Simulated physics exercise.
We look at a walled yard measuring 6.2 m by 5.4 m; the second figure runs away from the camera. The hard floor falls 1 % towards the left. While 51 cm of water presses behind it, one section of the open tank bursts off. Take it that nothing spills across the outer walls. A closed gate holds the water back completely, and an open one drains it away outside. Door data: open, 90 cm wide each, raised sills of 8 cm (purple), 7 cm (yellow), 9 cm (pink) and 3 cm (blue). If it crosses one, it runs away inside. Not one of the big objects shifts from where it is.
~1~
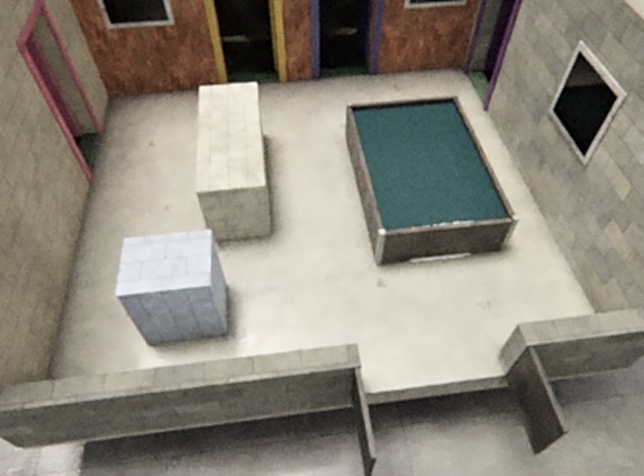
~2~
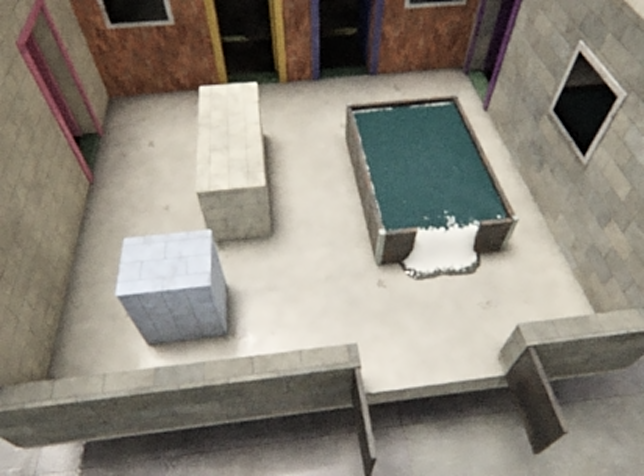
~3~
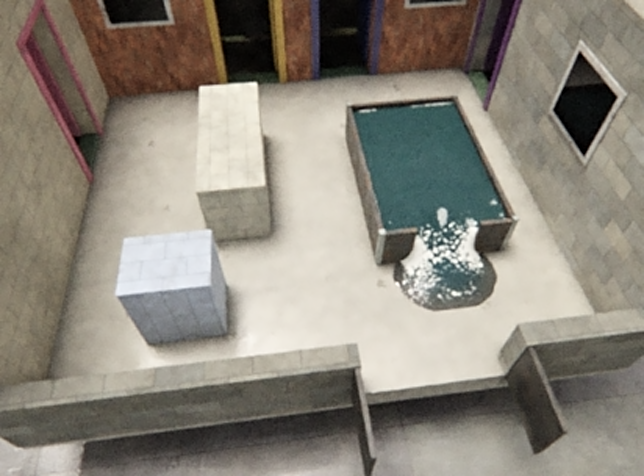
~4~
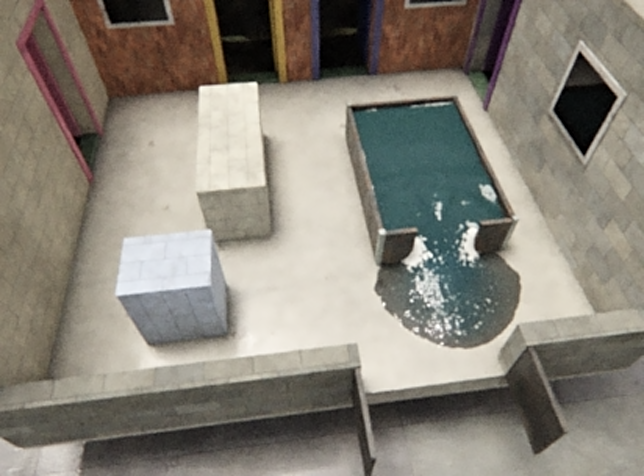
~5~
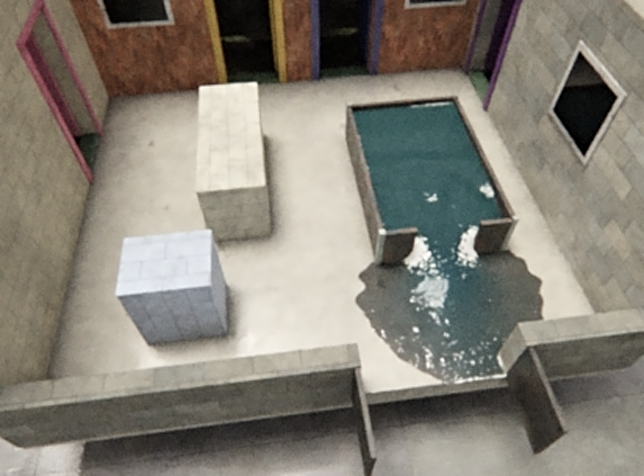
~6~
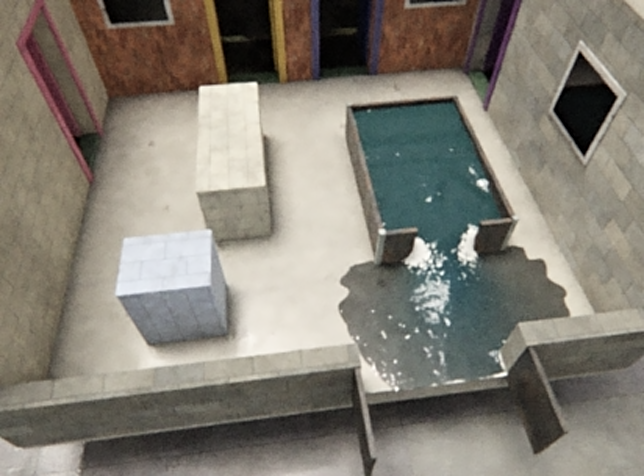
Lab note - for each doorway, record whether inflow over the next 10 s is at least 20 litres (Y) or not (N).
Purple door: Falls short; yellow door: Falls short; pink door: Falls short; blue door: Falls short.
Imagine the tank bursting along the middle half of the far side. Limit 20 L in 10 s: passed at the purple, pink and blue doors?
Door purple goes beyond, door pink stays within, door blue goes beyond.
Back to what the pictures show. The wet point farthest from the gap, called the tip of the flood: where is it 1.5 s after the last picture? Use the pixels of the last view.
Somewhere near pixel (181, 395).
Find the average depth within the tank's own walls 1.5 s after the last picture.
Average depth: About 33 cm.
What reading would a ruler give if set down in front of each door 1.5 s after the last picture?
Depths in cm: Purple 0, yellow 0, pink 0, blue 0.
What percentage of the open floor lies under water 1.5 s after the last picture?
Around 20 per cent wet.
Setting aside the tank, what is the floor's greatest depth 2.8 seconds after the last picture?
Around 17 centimetres deep.
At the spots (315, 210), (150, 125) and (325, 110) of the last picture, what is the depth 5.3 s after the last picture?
About 0, 0 and 0 cm respectively.
Then, 0.7 s after the last picture water covers 15 % of the floor and is deepest (30 cm) near (603, 340); purple door not reached, yellow door not reached, pink door not reached, blue door not reached.
Then, 1.5 s after the last picture water covers 20 % of the floor and is deepest (26 cm) near (588, 342); purple door not reached, yellow door not reached, pink door not reached, blue door not reached.
Then, 2.8 s after the last picture water covers 30 % of the floor and is deepest (17 cm) near (603, 340); purple door not reached, yellow door not reached, pink door not reached, blue door not reached.
Then, 5.3 s after the last picture water covers 40 % of the floor and is deepest (14 cm) near (510, 352); purple door 5 cm at the sill, 0 L in, yellow door not reached, pink door not reached, blue door 2 cm at the sill, 0 L in.
Then, 9.3 s after the last picture water covers 60 % of the floor and is deepest (8 cm) near (510, 352); purple door 5 cm at the sill, 1 L in, yellow door 2 cm at the sill, 0 L in, pink door not reached, blue door 3 cm at the sill, 0 L in.
